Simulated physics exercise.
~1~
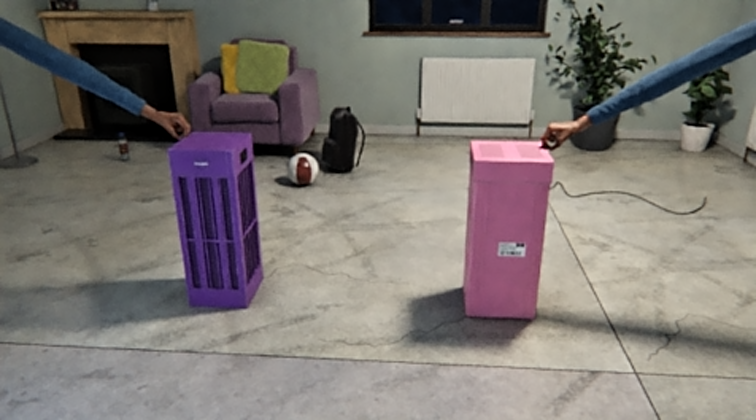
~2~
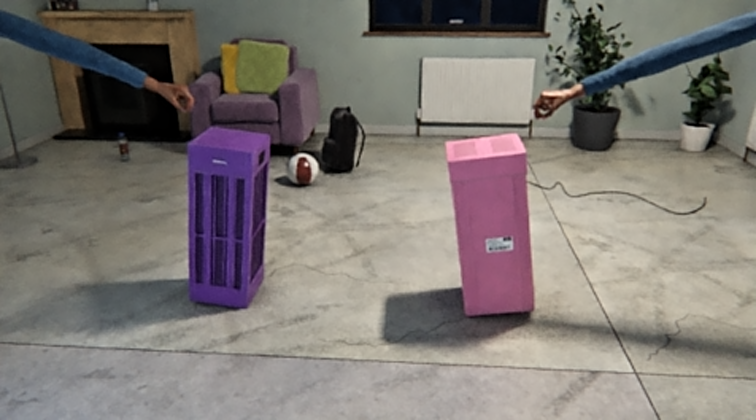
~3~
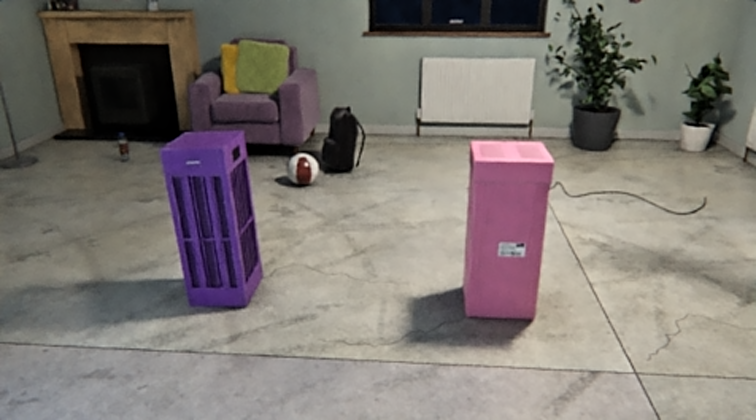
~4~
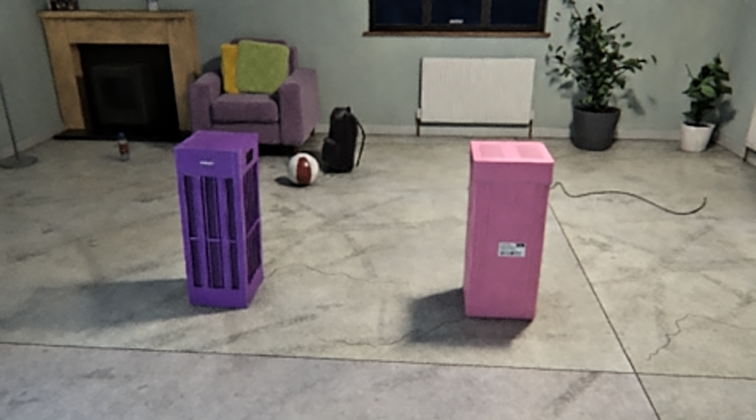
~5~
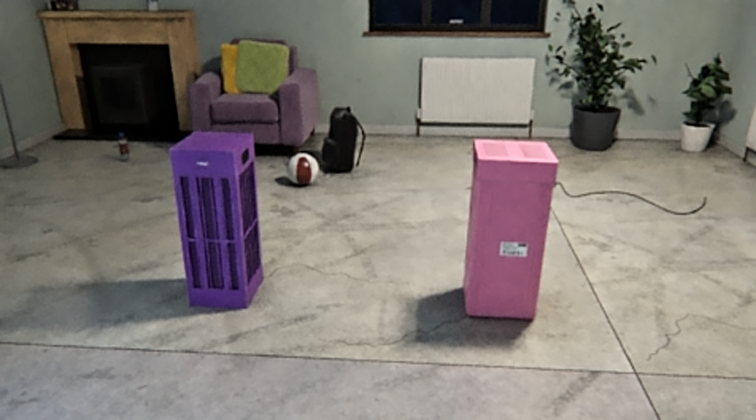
At first, two blue-sleeved arms reach in from either side, each with a hand at the top of a tall box-like object, a slatted purple crate on the left and a pink one on the right. The hands let go and draw back as the pink one leans to the left and the purple crate shifts slightly right. Then the arms are gone, the pink one is back upright, and the purple crate tips slightly left. The purple crate rocks gently back to the right. Finally, both stand upright on their bases on the grey floor.
